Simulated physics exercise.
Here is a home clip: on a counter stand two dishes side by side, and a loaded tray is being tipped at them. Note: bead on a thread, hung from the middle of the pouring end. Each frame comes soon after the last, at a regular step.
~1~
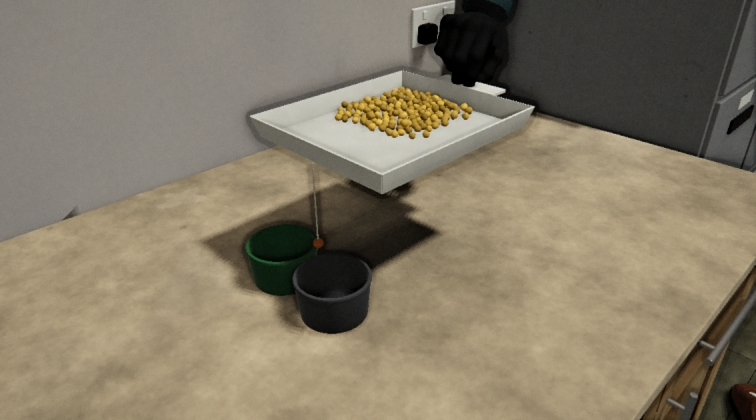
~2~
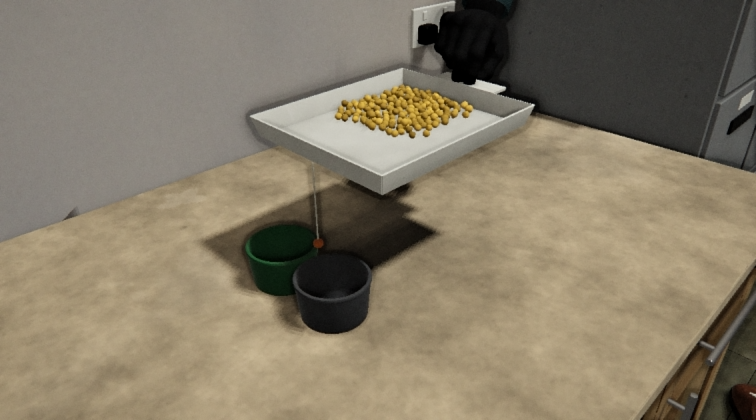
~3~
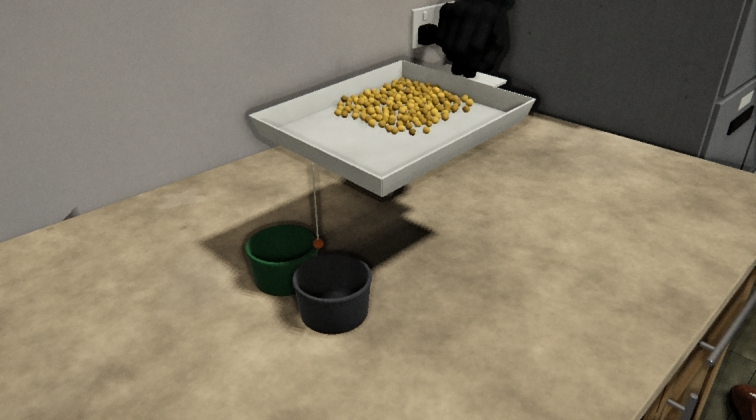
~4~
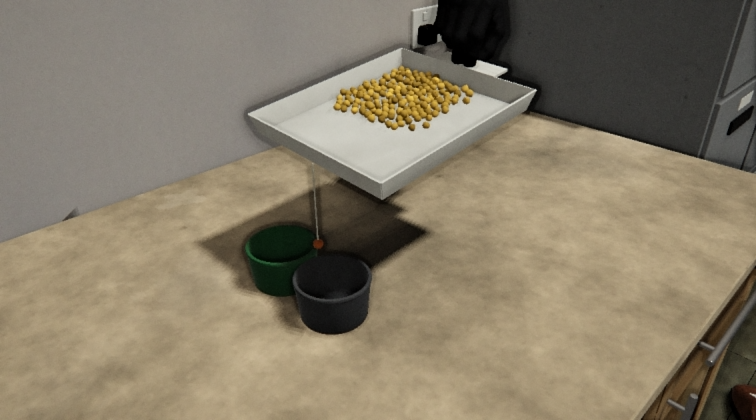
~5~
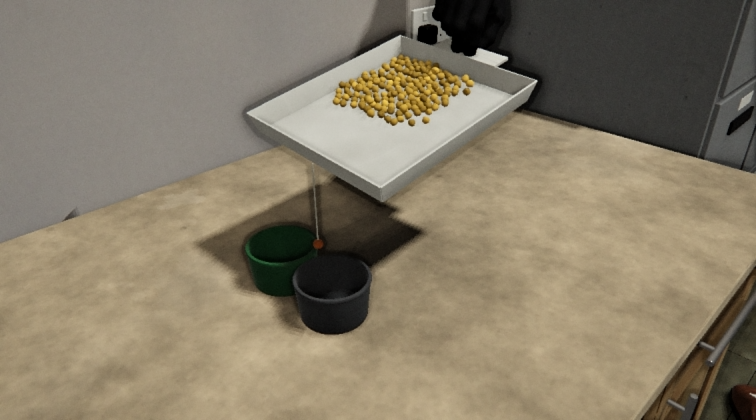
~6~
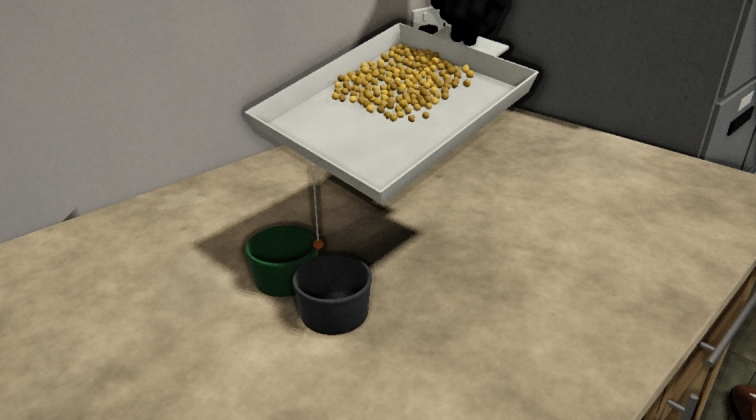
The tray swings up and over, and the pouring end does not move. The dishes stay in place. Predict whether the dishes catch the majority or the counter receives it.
Most gets spilled.
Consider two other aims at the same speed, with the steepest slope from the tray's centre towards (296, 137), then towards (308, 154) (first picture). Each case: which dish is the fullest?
Outcome by order - one: Left side; two: Left side.
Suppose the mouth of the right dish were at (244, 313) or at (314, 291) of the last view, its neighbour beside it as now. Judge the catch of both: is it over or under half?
A minority, then a minority.
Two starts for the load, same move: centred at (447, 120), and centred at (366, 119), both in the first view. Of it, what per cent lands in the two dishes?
Estimates in order: 20 percent, 20 percent.
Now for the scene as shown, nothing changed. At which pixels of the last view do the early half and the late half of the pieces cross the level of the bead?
It goes through near (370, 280) first, then near (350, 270).
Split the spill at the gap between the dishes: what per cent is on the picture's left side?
It comes out at roughly 20 percent.
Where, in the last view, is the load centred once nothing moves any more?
Centre at rest: Close to (357, 333).
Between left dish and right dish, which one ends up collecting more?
It is the right one.
Shortly afterwards, tray tipped steeply; all but a few on the tray; only a few outside both; a little in the air.
Next, tray tipped past a quarter turn; the bulk on the tray; only a few in the right dish; near a quarter outside both; a little in the air.
Some moments later, tray tipped past a quarter turn; near a third in the right dish; near two thirds outside both.
In the end, tray tipped past a quarter turn; near a third in the right dish; none at all in the left dish; near two thirds outside both.
